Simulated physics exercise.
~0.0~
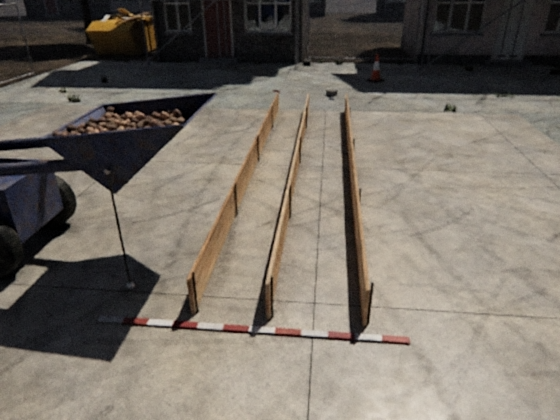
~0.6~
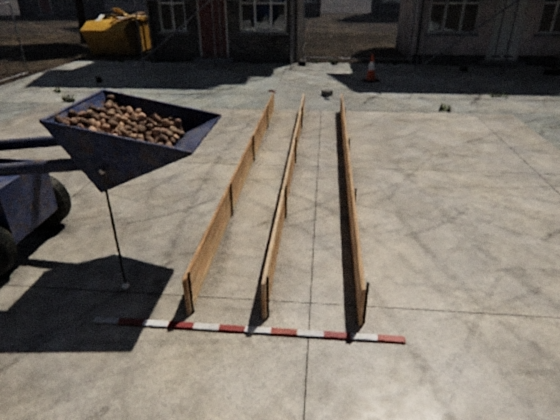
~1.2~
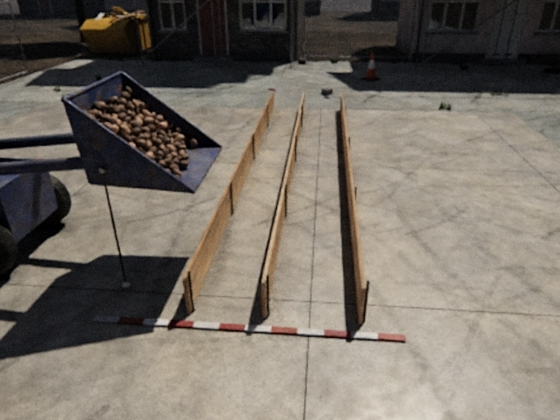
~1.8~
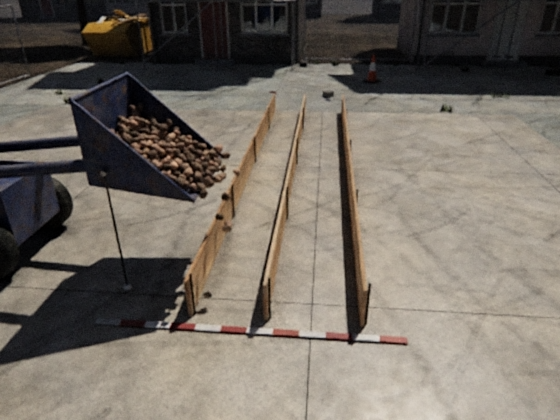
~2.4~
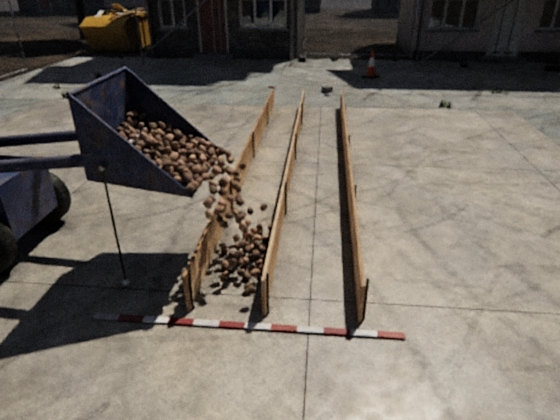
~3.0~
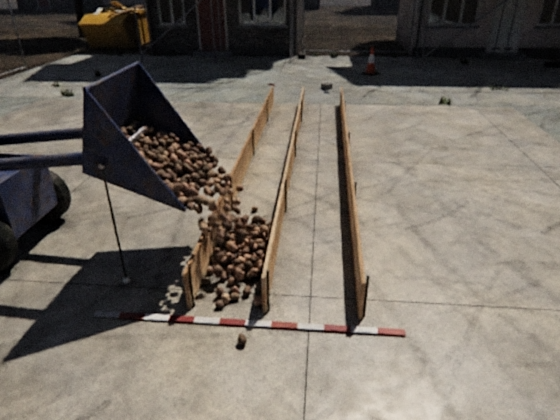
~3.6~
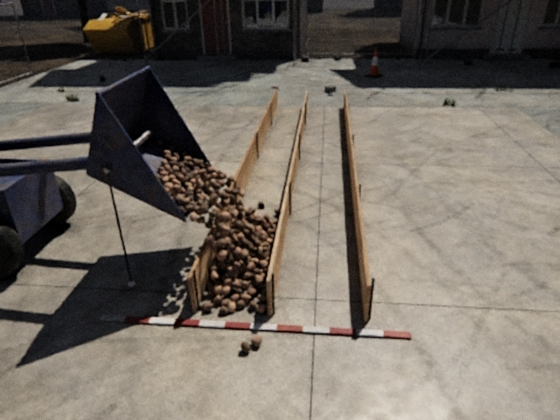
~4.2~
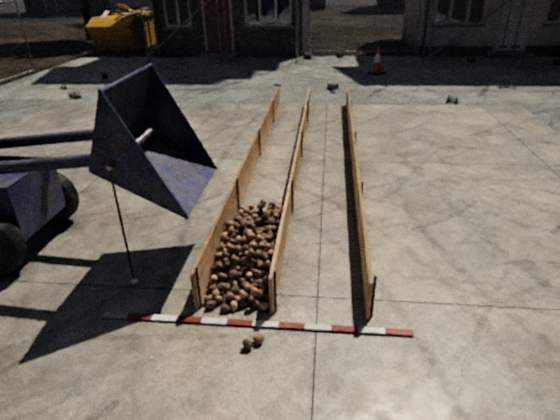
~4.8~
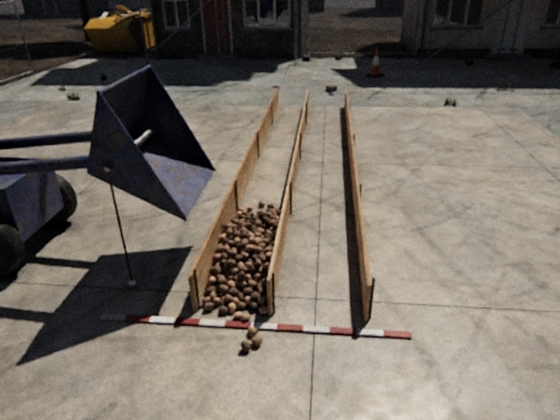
Dark blue loader bucket tipping brown rounded stones between wooden planks on concrete, leaving a heap in the left bay and a few strays in front.
